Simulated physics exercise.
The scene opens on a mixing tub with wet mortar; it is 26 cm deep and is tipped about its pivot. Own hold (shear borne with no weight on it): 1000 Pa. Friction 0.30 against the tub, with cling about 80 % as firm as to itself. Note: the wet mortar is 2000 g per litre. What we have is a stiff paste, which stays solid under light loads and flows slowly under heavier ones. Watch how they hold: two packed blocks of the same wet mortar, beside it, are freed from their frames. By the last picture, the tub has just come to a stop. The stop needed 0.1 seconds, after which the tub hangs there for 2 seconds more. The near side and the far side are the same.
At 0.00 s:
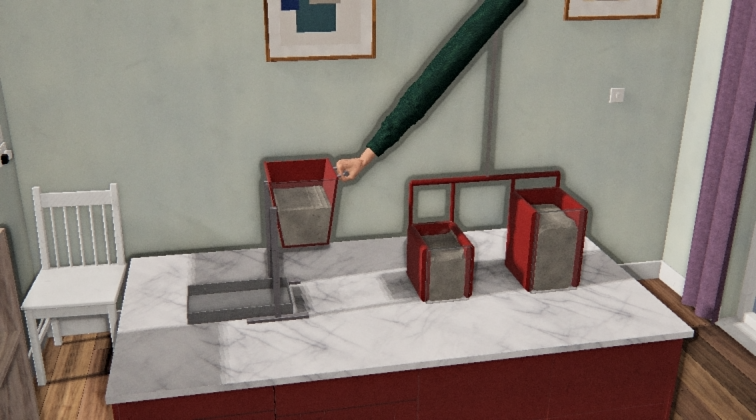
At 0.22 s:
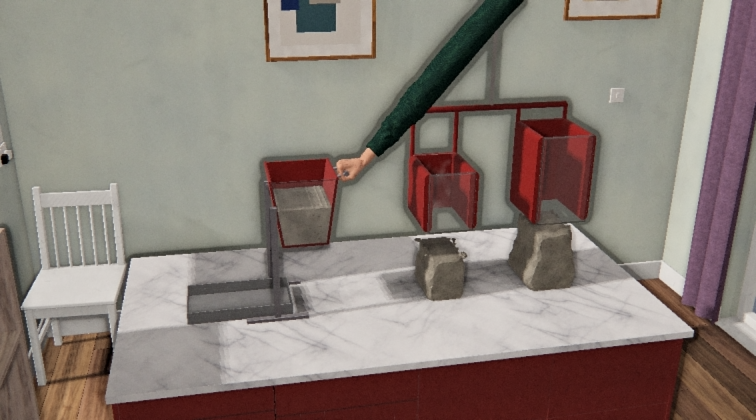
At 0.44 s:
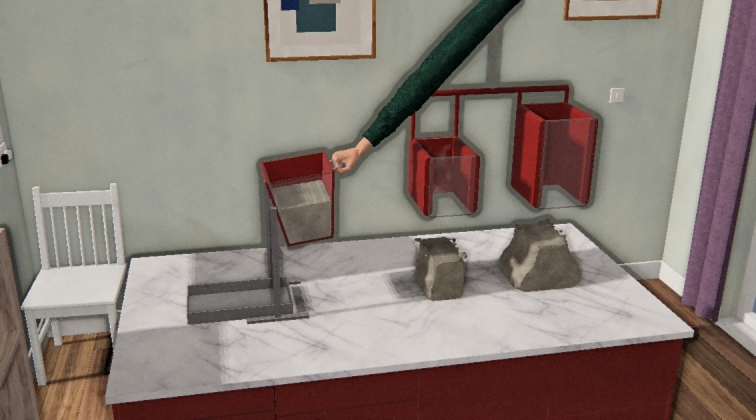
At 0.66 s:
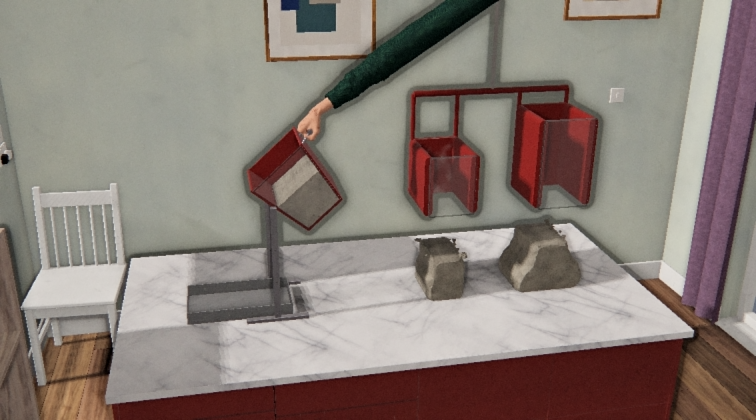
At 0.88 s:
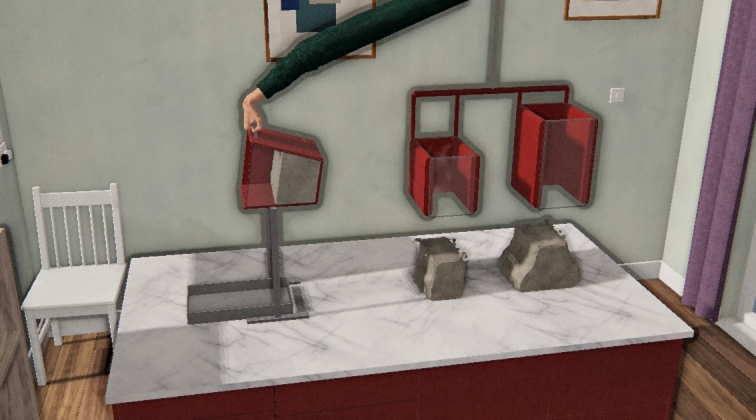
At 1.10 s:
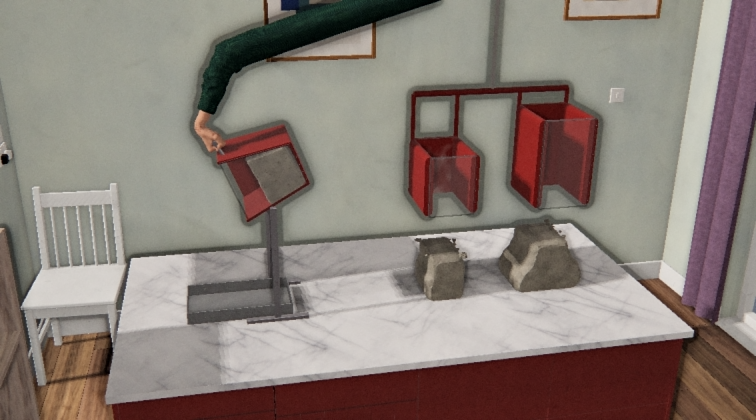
The clip opens on a marble-topped counter as two joined red moulds lift off two grey mortar blocks; the taller right one slumps and widens while the shorter keeps its height. Then a green-sleeved arm tips a red tub leftward past its side, the grey mortar still inside.
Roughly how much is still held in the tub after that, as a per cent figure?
The amount still held in the tub is about 0 per cent.
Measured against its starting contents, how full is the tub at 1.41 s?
Near 55 %.
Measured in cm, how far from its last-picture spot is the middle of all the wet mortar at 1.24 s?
Some 6 cm.
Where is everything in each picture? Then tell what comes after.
The first picture shows handle-side rim at (336, 179), tilt 0 degrees; crest of the wet mortar at (313, 208); block heights 19 cm, 30 cm (left to right).
The second picture shows handle-side rim at (336, 179), tilt 0 degrees; crest of the wet mortar at (313, 208); block heights 19 cm, 27 cm (left to right).
The third picture shows handle-side rim at (332, 172), tilt 7 degrees; crest of the wet mortar at (327, 201); block heights 19 cm, 22 cm (left to right).
The fourth picture shows handle-side rim at (300, 146), tilt 42 degrees; crest of the wet mortar at (315, 172); block heights 19 cm, 22 cm (left to right).
The fifth picture shows handle-side rim at (251, 145), tilt 81 degrees; crest of the wet mortar at (285, 154); block heights 19 cm, 22 cm (left to right).
The sixth picture shows handle-side rim at (219, 164), tilt 111 degrees; crest of the wet mortar at (284, 148); block heights 19 cm, 22 cm (left to right).
After 1.24 s, the tub is at 111 degrees and holds 100 %.
After 1.41 s, the tub is at 111 degrees and holds 53 %.
After 1.58 s, the tub is at 111 degrees and holds 0 %.
After 1.75 s, the tub is at 111 degrees and holds 0 %.
After 3.10 s, the tub is at 111 degrees and holds 0 %.
